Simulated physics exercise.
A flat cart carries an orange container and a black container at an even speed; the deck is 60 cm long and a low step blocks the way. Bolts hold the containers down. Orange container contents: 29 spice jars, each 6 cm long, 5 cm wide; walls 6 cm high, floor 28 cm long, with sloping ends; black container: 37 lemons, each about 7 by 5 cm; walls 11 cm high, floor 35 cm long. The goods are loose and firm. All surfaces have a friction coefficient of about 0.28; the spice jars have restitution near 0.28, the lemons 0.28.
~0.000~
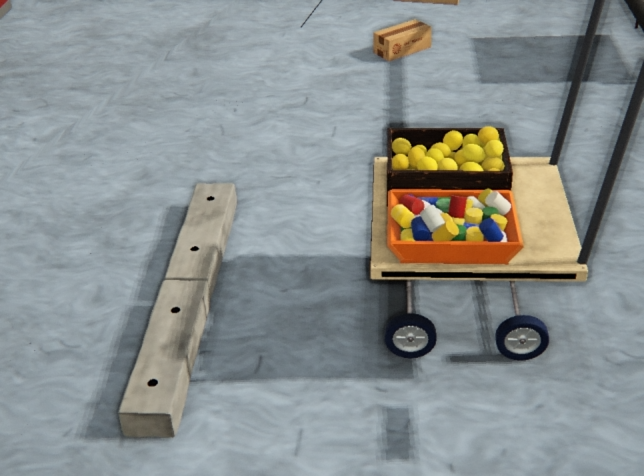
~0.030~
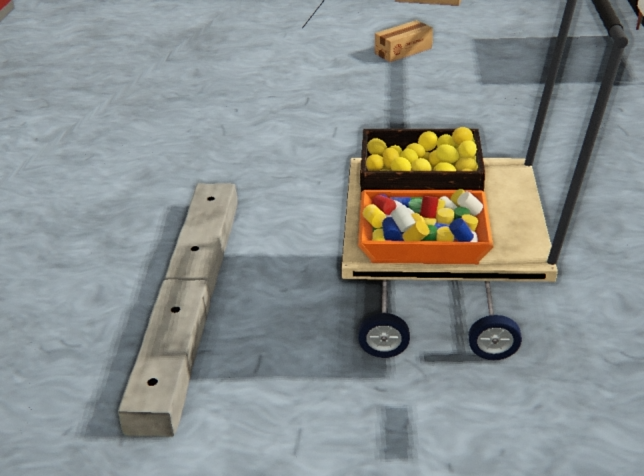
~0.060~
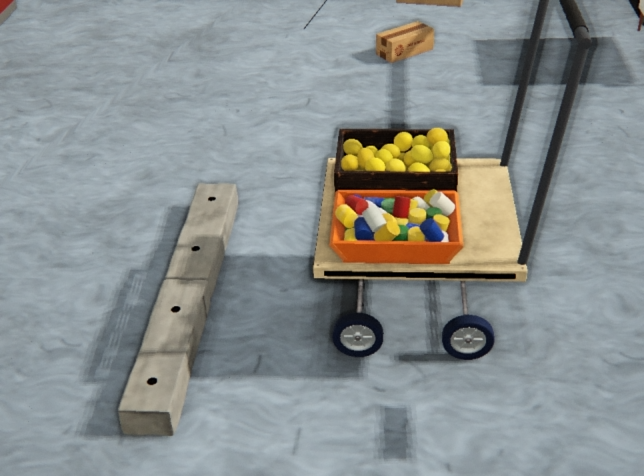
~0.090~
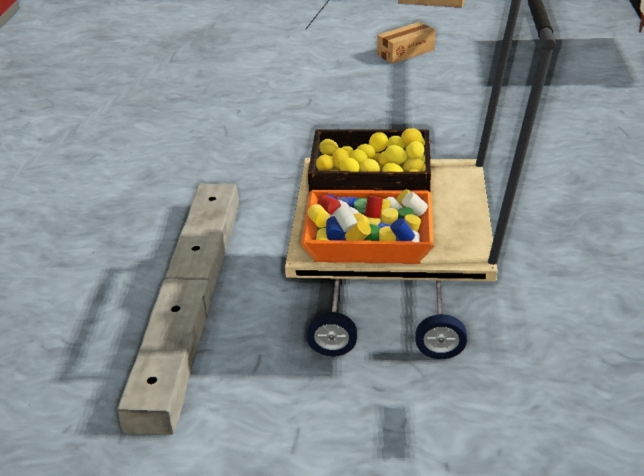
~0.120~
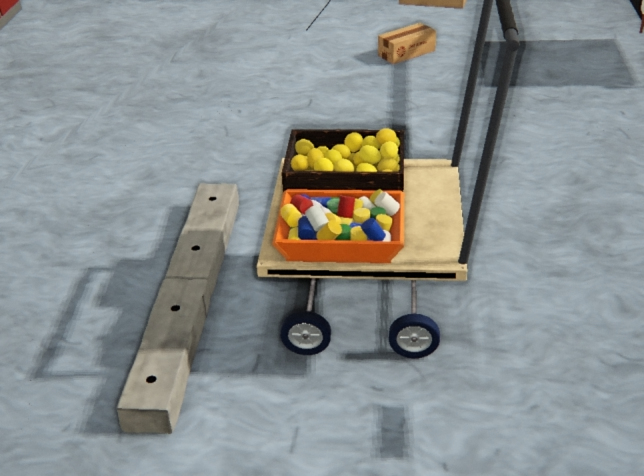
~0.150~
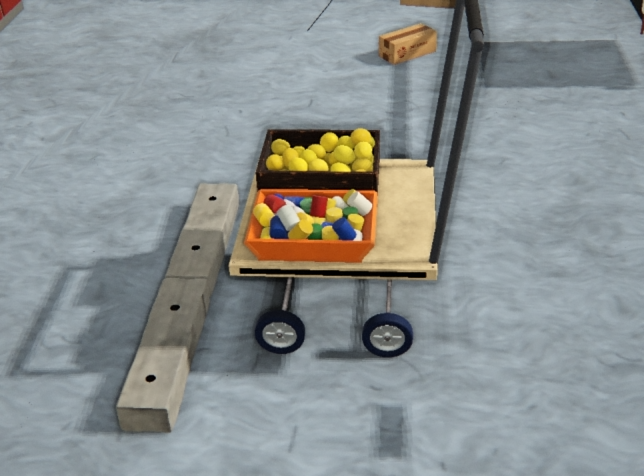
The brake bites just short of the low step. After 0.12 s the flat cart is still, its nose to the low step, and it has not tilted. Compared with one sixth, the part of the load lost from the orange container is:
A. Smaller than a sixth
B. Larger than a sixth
Option B: Larger than a sixth.
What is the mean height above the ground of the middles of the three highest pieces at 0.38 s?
Around 58 centimetres.
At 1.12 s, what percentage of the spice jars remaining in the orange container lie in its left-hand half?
Some 70 % of what remains.
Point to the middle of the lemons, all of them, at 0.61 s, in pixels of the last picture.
Centre: About (244, 171) px.
After 0.16 s, braking starts.
After 0.26 s, the orange container is down by 1 of 29 and the black container has all 37.
After 0.38 s, the orange container is down by 9 of 29 and the black container is down by 1 of 37.
After 0.61 s, the orange container is down by 14 of 29 and the black container is down by 2 of 37.
Final count (at 1.12 s), the orange container is down by 14 of 29 and the black container is down by 2 of 37. Asked share, 14 of 29, 48 per cent.
